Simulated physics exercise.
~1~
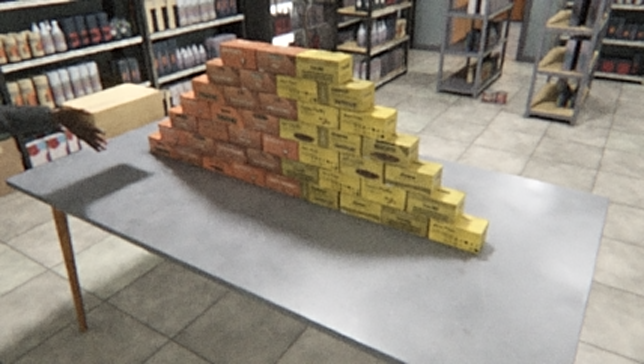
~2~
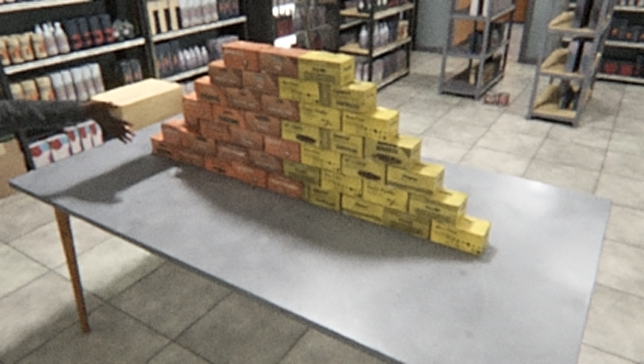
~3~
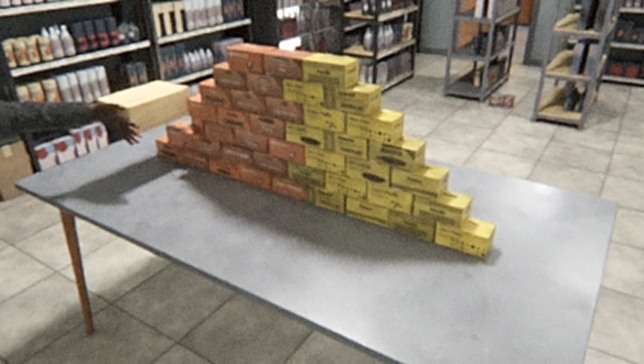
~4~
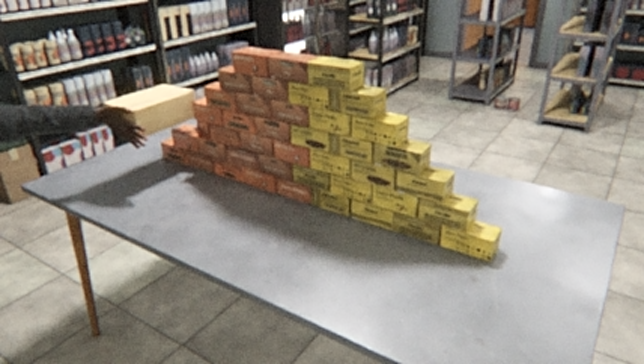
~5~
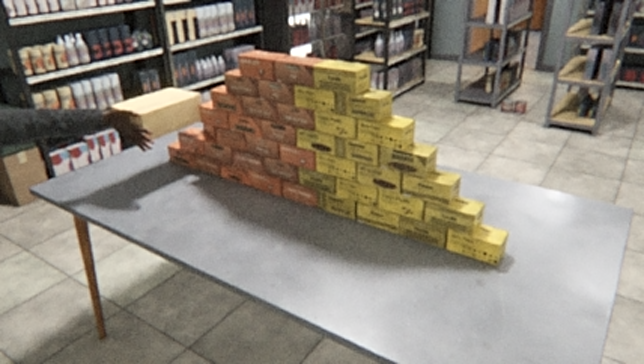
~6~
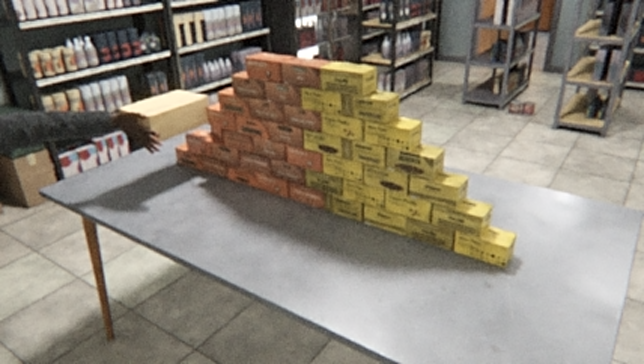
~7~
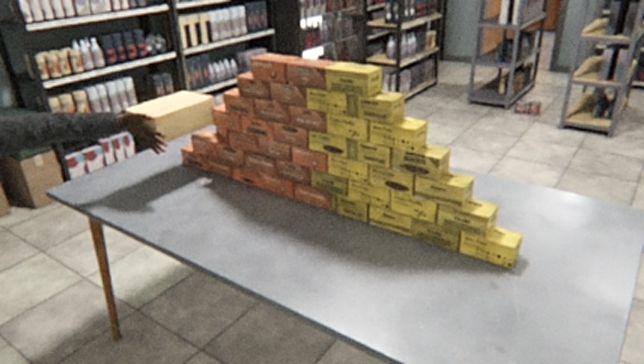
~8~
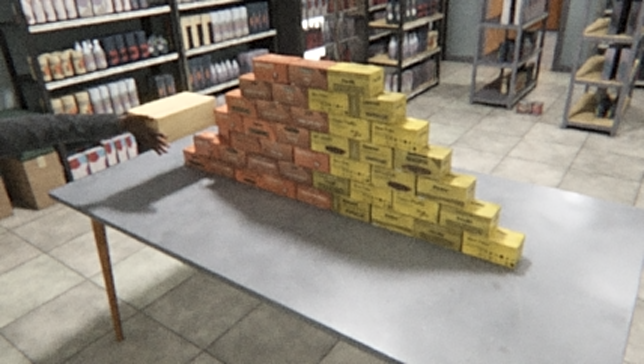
Stepped wall of orange and yellow packets standing intact on a grey table as a hand reaches in from the left beside a pale block.
